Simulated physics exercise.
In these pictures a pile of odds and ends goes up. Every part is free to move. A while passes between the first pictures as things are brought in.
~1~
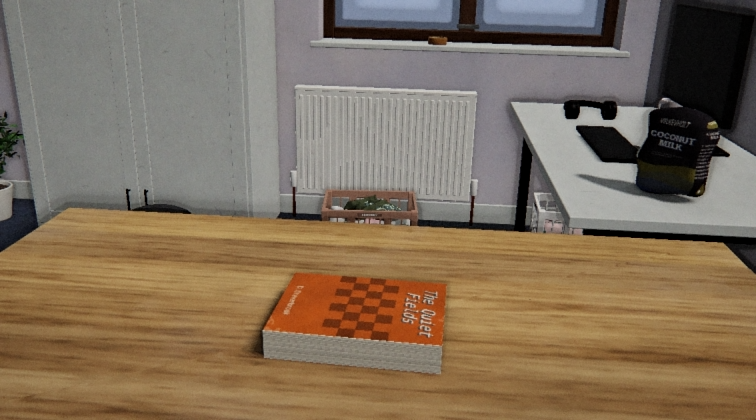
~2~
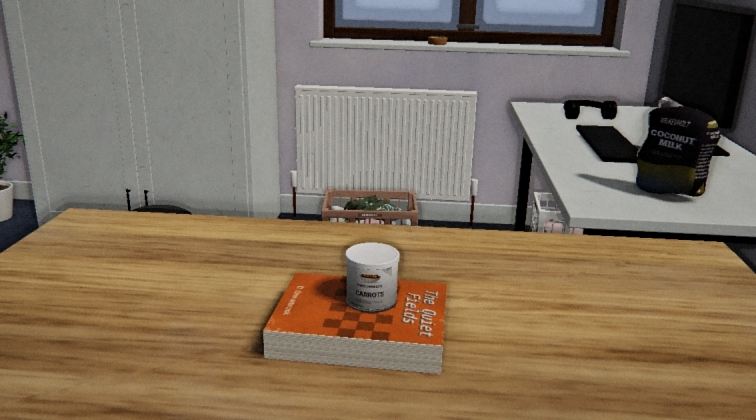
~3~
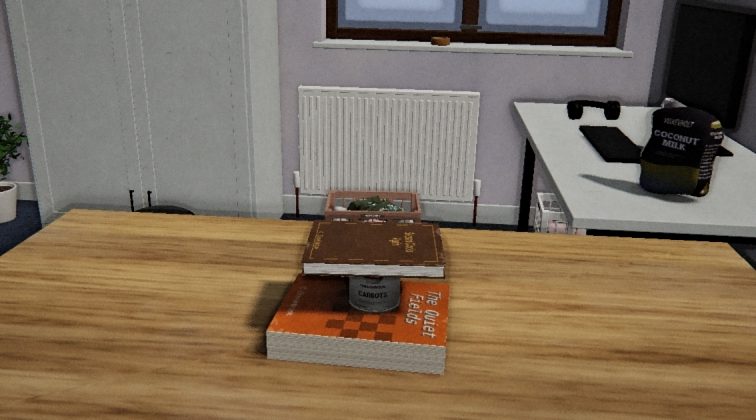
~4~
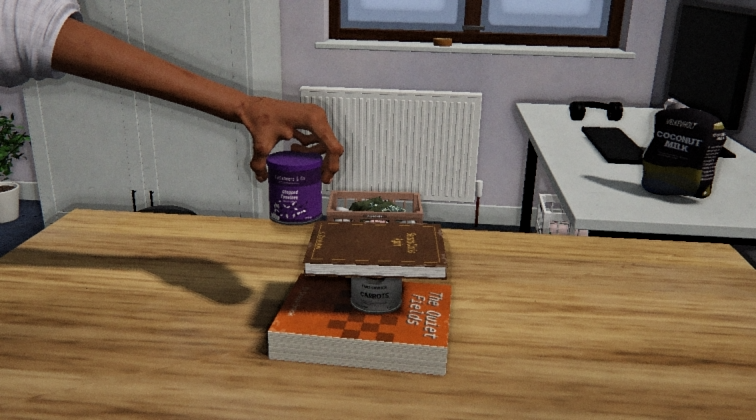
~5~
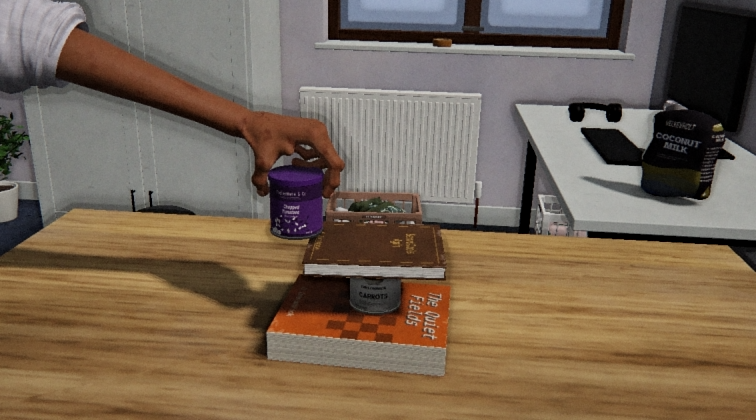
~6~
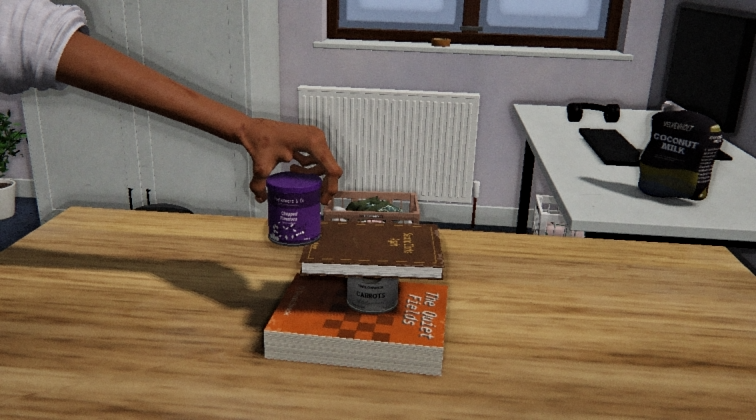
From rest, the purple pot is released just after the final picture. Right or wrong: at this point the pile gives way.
Right, it gives way.
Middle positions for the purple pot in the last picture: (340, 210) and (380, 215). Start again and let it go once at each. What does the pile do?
First, it stays up; second, it keeps its balance.
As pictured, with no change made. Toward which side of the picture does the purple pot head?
As we see it, to our left.
Then, 0.30 s later than the last frame, purple pot now fallen.
Then, 0.40 s later than the last frame, things are still on the move.
Then, 0.60 s later than the last frame, as before.
When it is over, fallen, purple pot; the other 3 as before. End places, in pixels of the last picture, purple pot near (184, 293). The pile comes apart.
